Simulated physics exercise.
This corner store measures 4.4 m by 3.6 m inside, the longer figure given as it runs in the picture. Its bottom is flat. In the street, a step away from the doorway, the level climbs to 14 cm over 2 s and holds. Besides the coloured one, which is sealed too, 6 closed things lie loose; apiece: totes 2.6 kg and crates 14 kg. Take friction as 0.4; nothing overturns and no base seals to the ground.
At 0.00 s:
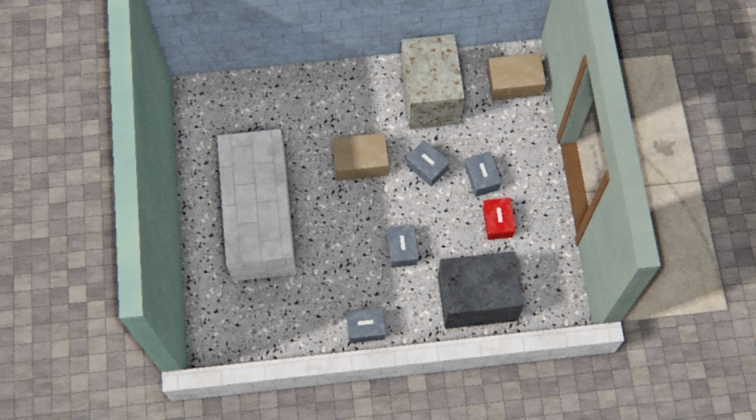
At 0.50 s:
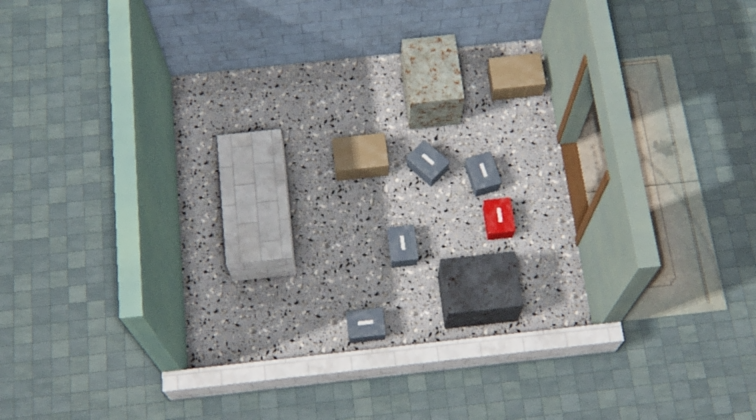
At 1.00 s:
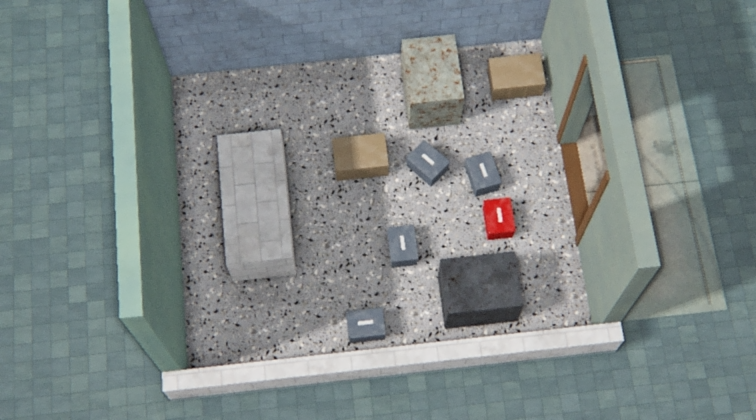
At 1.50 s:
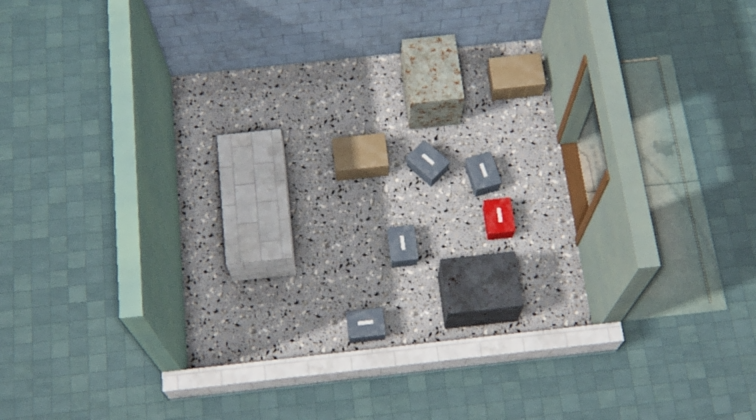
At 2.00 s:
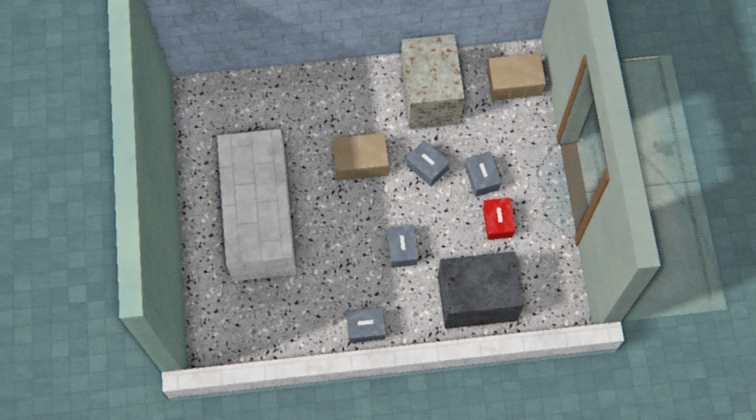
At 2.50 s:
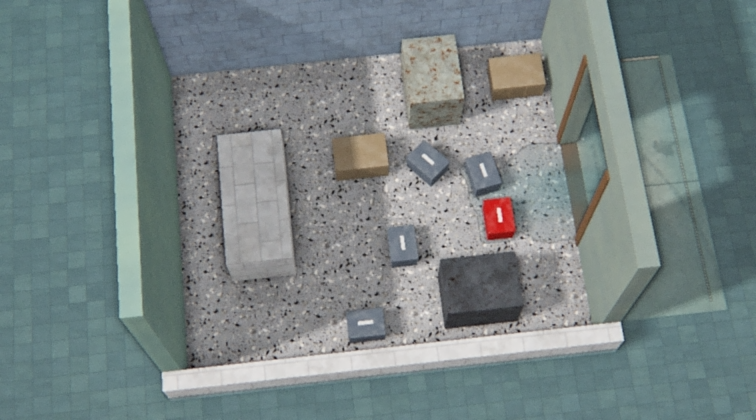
A roofless corner store standing as water covers the surrounding paving, then spreads thinly through the right doorway, the boxes inside staying still.
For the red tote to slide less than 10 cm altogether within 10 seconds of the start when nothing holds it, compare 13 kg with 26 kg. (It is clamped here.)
I expect that only the higher weight holds it.
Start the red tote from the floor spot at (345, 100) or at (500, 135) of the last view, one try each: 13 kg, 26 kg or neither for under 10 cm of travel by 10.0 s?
In that order: Either load holds; the smaller is enough.
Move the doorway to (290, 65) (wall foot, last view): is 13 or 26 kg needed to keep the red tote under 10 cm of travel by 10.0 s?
In that case the smaller load will do.
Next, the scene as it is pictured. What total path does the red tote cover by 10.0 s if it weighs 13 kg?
Some 60 cm in all.
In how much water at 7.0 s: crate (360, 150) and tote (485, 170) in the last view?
Roughly 3 and 4 cm.
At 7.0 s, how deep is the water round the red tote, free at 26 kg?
About 5 cm.
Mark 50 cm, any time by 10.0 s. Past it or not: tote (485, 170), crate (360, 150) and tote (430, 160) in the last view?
In that order: Over, under, past it.
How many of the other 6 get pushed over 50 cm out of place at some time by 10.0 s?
I count 4.
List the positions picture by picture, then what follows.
The first picture shows the red tote at (500, 215) rests on the ground; water covers 0.0 m2; 0 of 7 have shifted.
The second picture shows the red tote at (500, 215), on the bottom; water covers 0.0 m2; 0 of 7 have shifted.
The third picture shows the red tote at (500, 215), on the bottom; 0.0 m2 under water; 0 of 7 have shifted.
The fourth picture shows the red tote at (500, 215) rests on the ground; water covers 0.0 m2; 0 of 7 have shifted.
The fifth picture shows the red tote at (500, 215) rests on the ground; water covers 0.2 m2; 0 of 7 have shifted.
The sixth picture shows the red tote at (500, 215) rests on the ground; 0.8 m2 under water; 0 of 7 have shifted.
After 3.5 s the red tote would be 24 cm from its start with 13 kg and 0 cm from its start with 26 kg; 6 cm of water round it then.
After 4.5 s the red tote would be 43 cm from its start with 13 kg and 0 cm from its start with 26 kg; 5 cm of water round it then.
After 7.0 s the red tote would be 44 cm from its start with 13 kg and 0 cm from its start with 26 kg; 5 cm of water round it then.
After 10.0 s the red tote would be 56 cm from its start with 13 kg and 0 cm from its start with 26 kg; 6 cm of water round it then.
